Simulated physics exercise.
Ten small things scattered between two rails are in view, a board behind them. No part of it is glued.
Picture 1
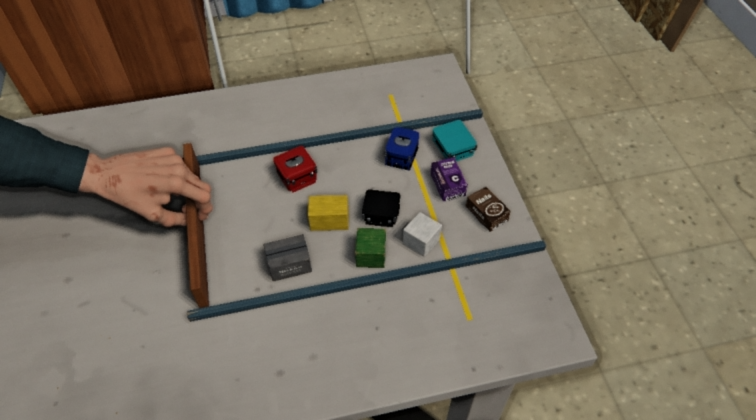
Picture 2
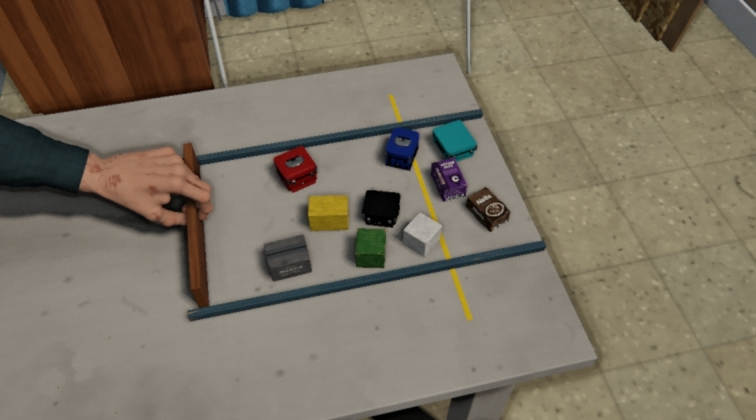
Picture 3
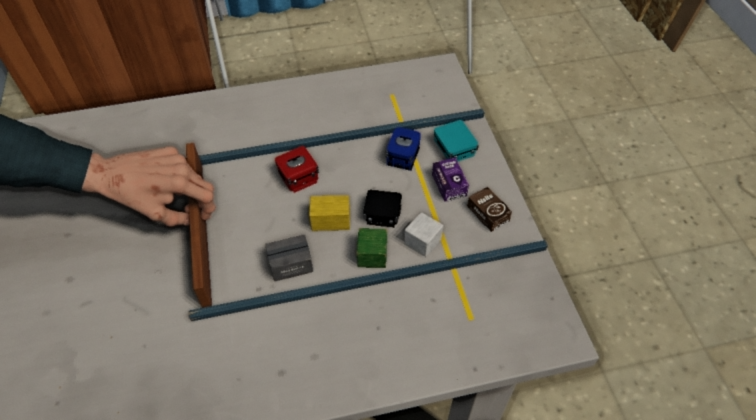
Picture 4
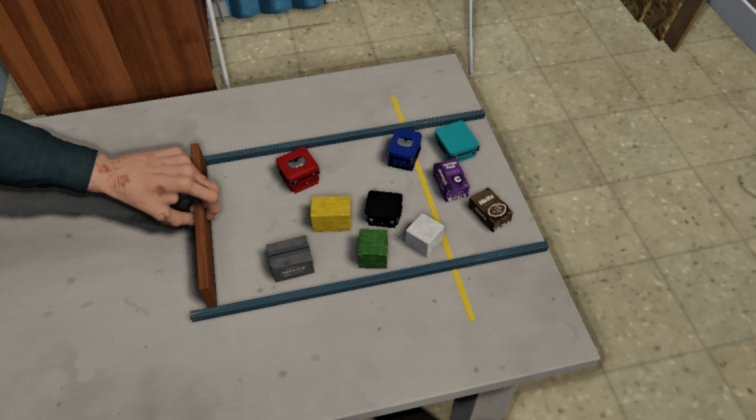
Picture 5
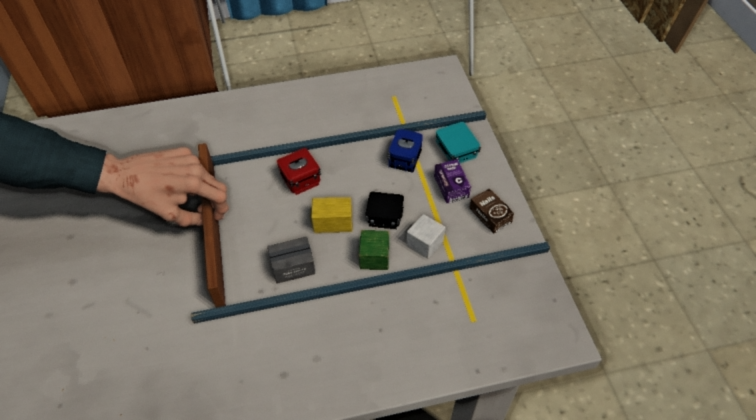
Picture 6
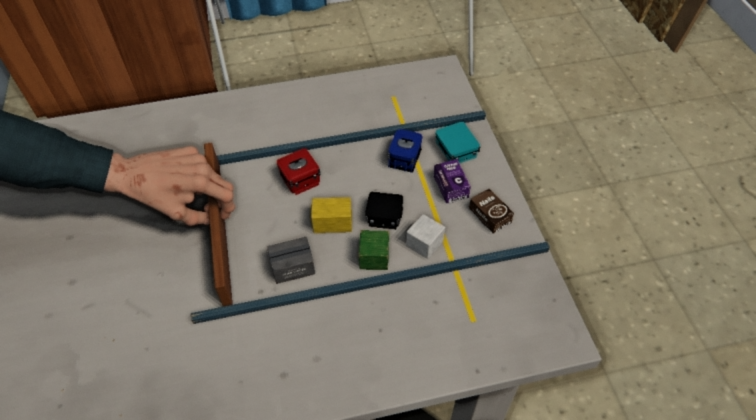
A hand slides a wooden board slightly right between two rails toward ten scattered small objects.
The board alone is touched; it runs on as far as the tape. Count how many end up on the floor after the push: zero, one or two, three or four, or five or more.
Turns out the ones that don't stay up top number zero.
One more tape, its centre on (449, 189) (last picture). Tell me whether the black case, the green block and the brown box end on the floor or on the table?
Black case stays put, green block stays put, brown box goes off.
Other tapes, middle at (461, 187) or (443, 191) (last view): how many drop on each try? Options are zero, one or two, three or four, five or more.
Three to four, then 1 or 2.
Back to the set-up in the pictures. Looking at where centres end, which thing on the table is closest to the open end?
That would be the brown box.
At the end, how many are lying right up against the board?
3 are in contact with it.
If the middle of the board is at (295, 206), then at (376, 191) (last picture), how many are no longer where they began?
Moved so far: 2, then 8.
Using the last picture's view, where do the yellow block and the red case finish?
Same order as the question: First (449, 191), second (432, 151).
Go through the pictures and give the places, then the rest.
Brown box (488, 209); turquoise case (454, 142); purple box (449, 180); board (195, 221); tape (425, 192), in the first frame.
Turquoise case (454, 143); green block (371, 248), in the second frame.
Purple box (450, 180); board (198, 221), in the third frame.
Brown box (490, 209); yellow block (331, 214), in the fourth frame.
Turquoise case (457, 144); blue case (406, 151), in the fifth frame.
Brown box (491, 210); turquoise case (457, 144); purple box (452, 181); board (218, 220); tape (428, 193), in the sixth frame.
Soon after, none off yet; brown box at rest near (491, 210); turquoise case at rest near (457, 144); purple box at rest near (452, 181).
Then, none off yet; brown box moved a little near (502, 205); turquoise case moving near (461, 144); purple box moved about its own width near (476, 174).
At rest, the number that fall off is zero.
